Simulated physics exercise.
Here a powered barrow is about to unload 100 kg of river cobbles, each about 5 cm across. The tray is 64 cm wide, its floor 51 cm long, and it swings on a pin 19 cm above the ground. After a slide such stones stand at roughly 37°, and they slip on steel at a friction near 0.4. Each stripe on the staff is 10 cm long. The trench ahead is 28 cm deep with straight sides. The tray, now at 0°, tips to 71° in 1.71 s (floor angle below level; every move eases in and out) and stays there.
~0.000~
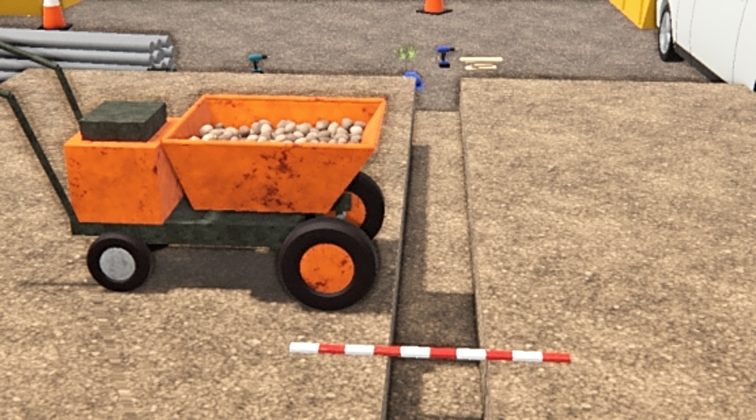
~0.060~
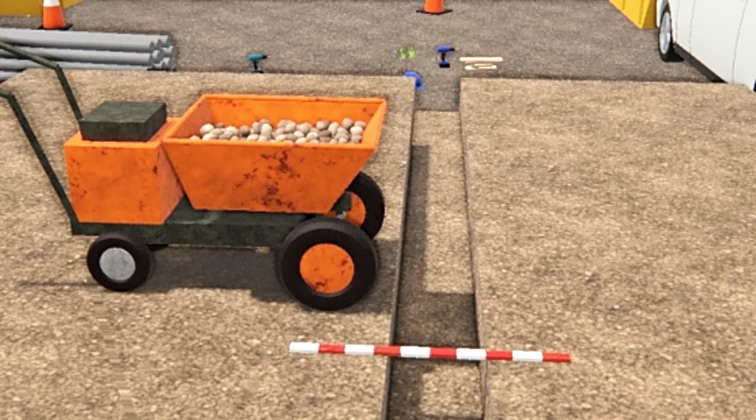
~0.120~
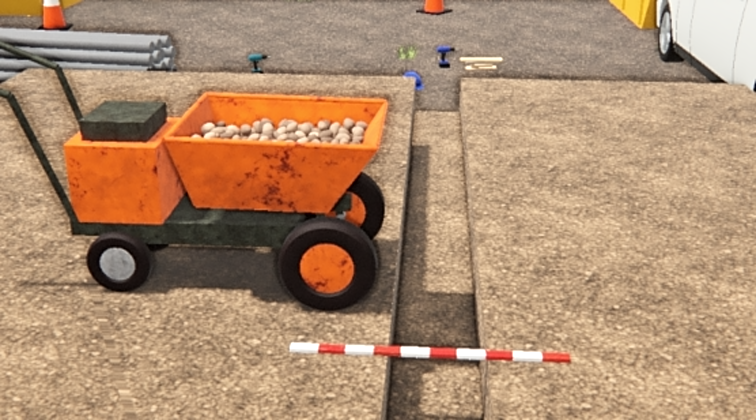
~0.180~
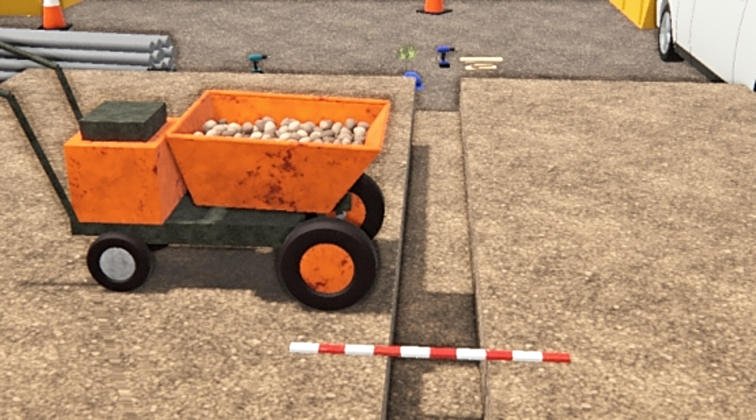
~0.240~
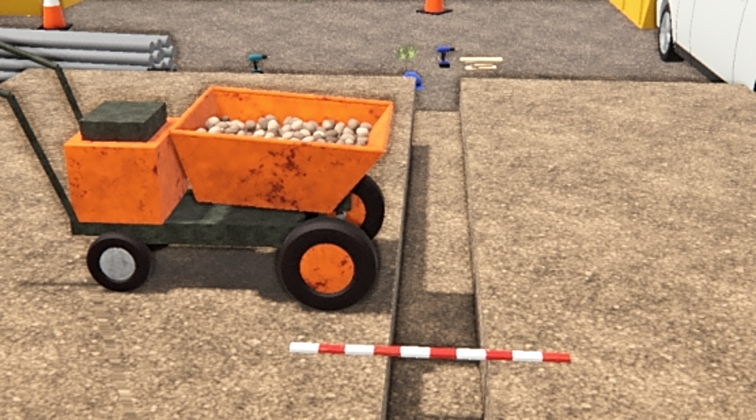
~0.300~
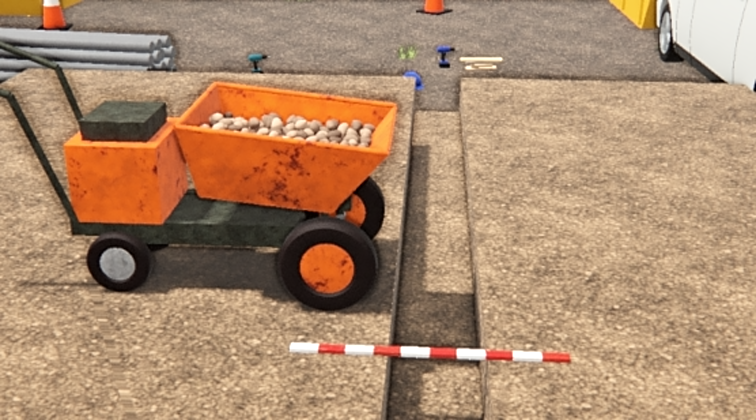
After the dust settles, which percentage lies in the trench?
About 50 per cent.
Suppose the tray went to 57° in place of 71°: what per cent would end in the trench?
Then about 15 per cent.
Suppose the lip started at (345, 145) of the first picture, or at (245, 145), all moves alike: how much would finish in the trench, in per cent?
Near 70 per cent from the first place, 60 from the second.
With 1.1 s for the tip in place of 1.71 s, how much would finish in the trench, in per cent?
Then about 40 per cent.
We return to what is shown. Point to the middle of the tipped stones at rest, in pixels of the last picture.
Their middle is at about (484, 277).
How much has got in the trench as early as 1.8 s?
Some 5 per cent.
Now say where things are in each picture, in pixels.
In the first picture, the tray is at 0°, its lip at (374, 148); the top of the load is at (283, 131).
In the second picture, the tray is at 0°, its lip at (375, 148); the top of the load is at (272, 132); the stones move at 0.1 m/s on average.
In the third picture, the tray is at 1°, its lip at (377, 149); the top of the load is at (273, 131); the stones move at 0.1 m/s on average.
In the fourth picture, the tray is at 2°, its lip at (380, 150); the top of the load is at (256, 129); the stones move at 0.2 m/s on average.
In the fifth picture, the tray is at 4°, its lip at (383, 151); the top of the load is at (247, 127); the stones move at 0.2 m/s on average.
The sixth picture shows lip at (388, 153), floor tilted 6°, highest stones at (250, 124); the stones move at 0.3 m/s on average.
After 1.3 s the floor is at 60°; 100 % in the tray; the foremost stones are at (450, 219).
After 1.8 s the floor is at 71°; 61 % in the tray, 5 % in the trench, 34 % past the trench; the foremost stones are at (573, 288).
After 2.2 s the floor is at 71°; 33 % in the tray, 15 % in the trench, 52 % past the trench; the foremost stones are at (653, 293).
After 4.1 s the floor is at 71°; 0 % in the tray, 50 % in the trench, 50 % past the trench; the foremost stones are at (693, 297).
